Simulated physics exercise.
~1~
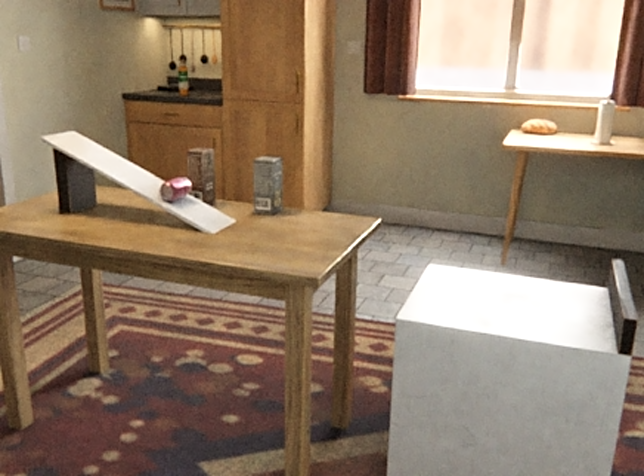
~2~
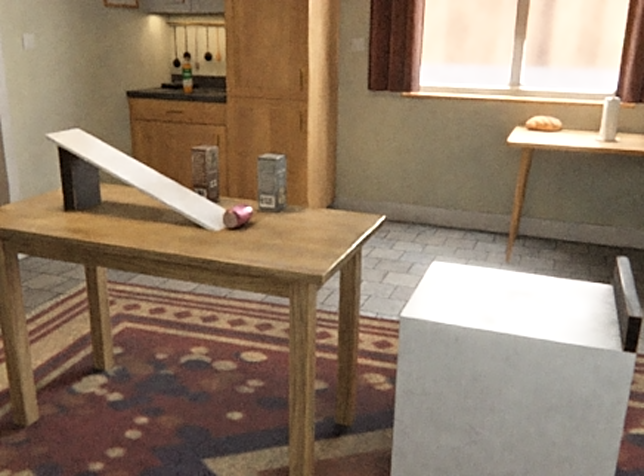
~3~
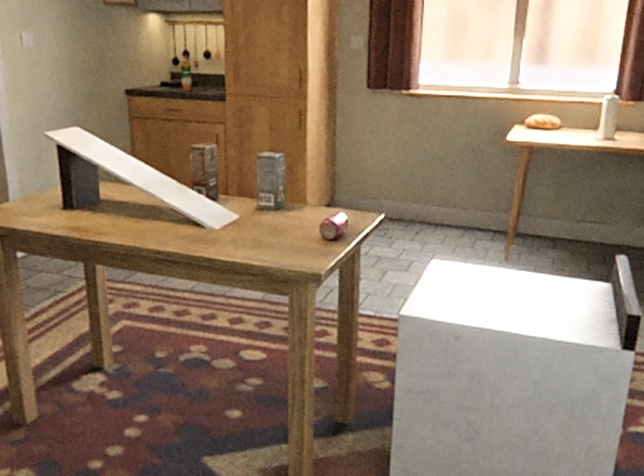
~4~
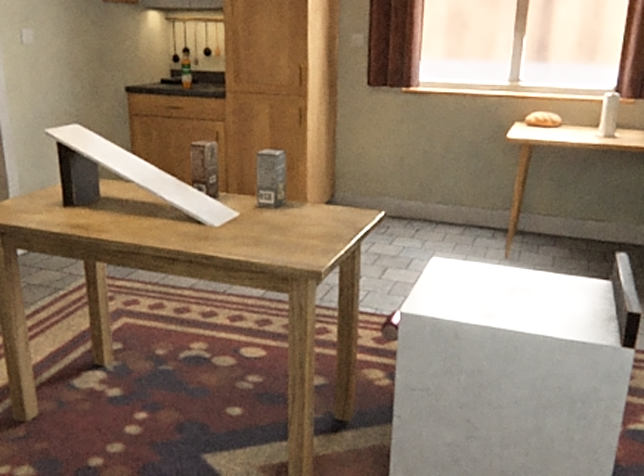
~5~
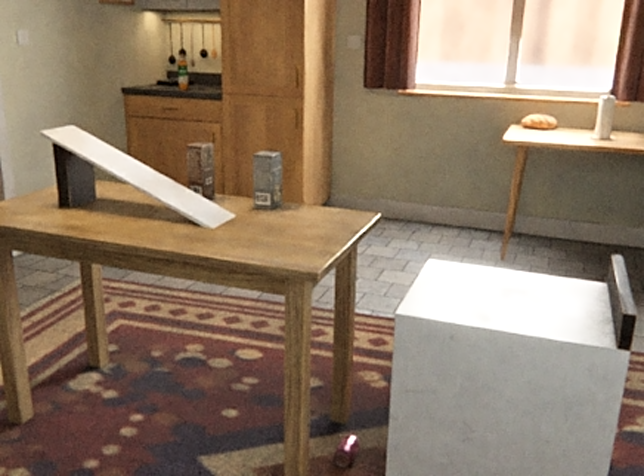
A wooden table with a white ramp, a pink can rolling down it, off the right edge and into the gap below.
